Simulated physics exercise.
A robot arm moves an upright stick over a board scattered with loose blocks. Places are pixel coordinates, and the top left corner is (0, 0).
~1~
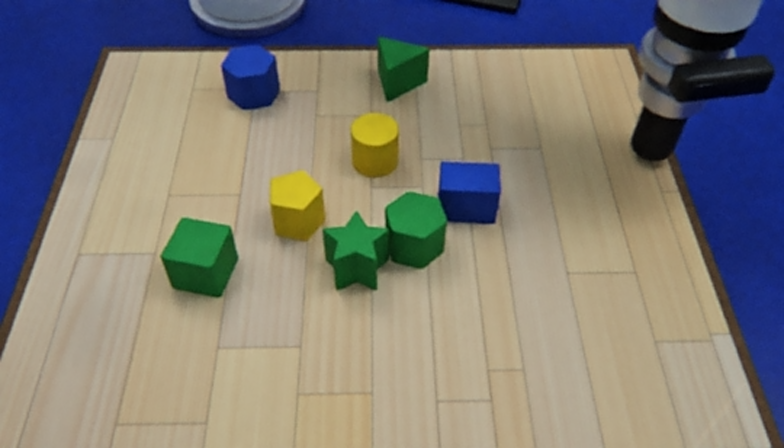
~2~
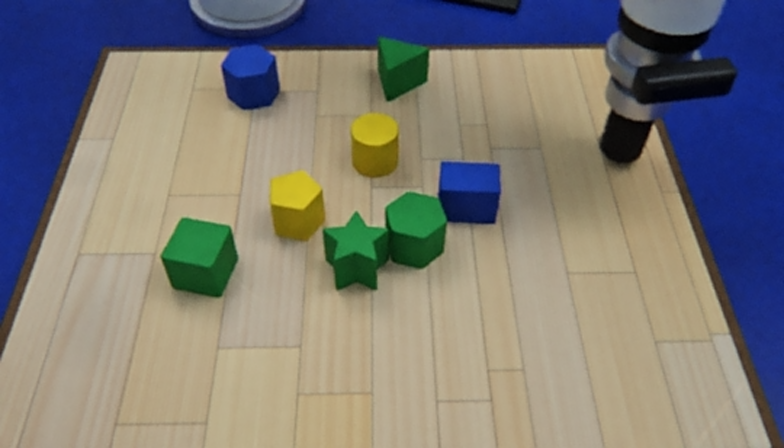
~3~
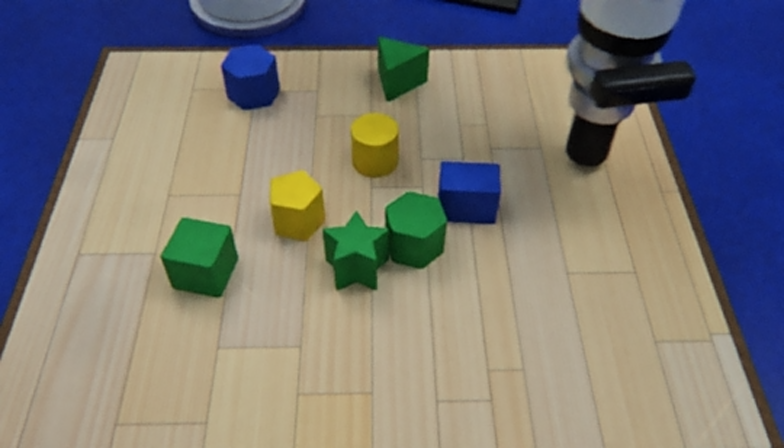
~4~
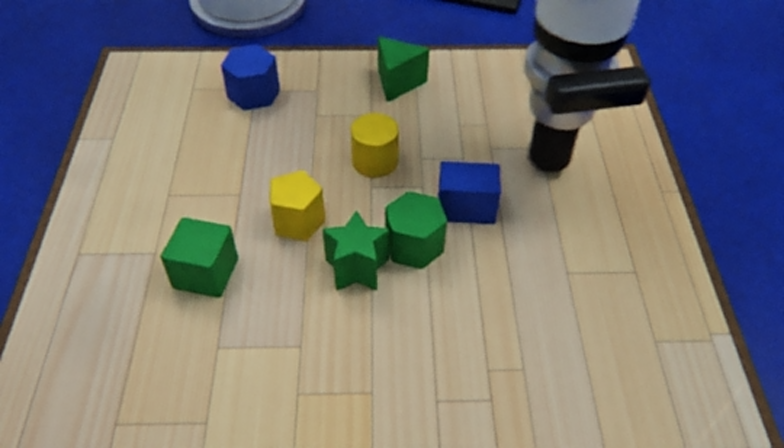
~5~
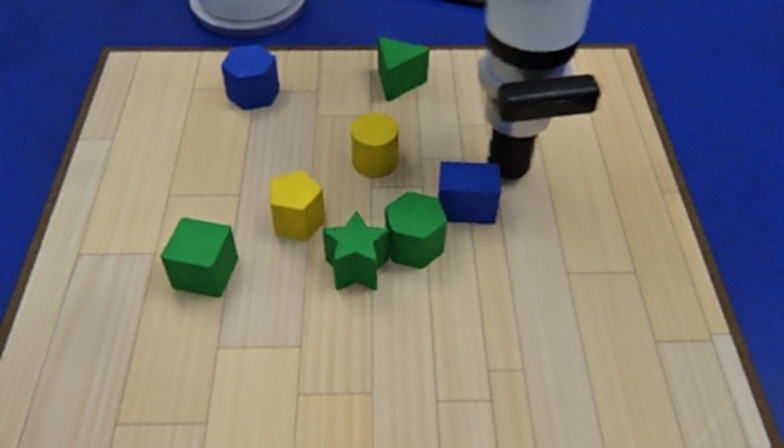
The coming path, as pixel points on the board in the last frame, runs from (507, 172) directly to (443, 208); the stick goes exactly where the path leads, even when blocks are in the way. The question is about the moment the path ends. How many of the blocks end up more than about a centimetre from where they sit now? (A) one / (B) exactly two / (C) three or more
The answer is C.
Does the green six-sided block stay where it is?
No, that is not how it ends up.
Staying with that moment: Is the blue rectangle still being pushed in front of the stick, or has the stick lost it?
Pushed along.
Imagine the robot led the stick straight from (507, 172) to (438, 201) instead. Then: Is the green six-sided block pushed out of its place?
Yes, that is what happens.
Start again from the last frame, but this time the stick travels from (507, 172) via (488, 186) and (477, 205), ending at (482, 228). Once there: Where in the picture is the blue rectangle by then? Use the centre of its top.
Expect it around (445, 206).
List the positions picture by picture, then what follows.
The first frame shows stick tip at (651, 148); block tops, green star-shaped block at (356, 237); yellow circle at (375, 128); green six-sided block at (416, 213); blue rectangle at (470, 176).
The second frame shows stick at (620, 150); blocks unchanged.
The third frame shows stick at (586, 153); blocks unchanged.
The fourth frame shows stick at (549, 158); blocks unchanged.
The fifth frame shows stick at (509, 165); green star-shaped block at (356, 237); yellow circle at (375, 128); green six-sided block at (416, 213); blue rectangle at (470, 176).
On the path given first. Halfway along, stick at (477, 184); blue rectangle at (463, 187), turned 25° clockwise.
At the end, stick at (444, 201); green star-shaped block at (339, 247), turned 40° clockwise; yellow circle in place; green six-sided block at (394, 240), turned 15° anticlockwise; blue rectangle at (432, 207), turned 15° clockwise.
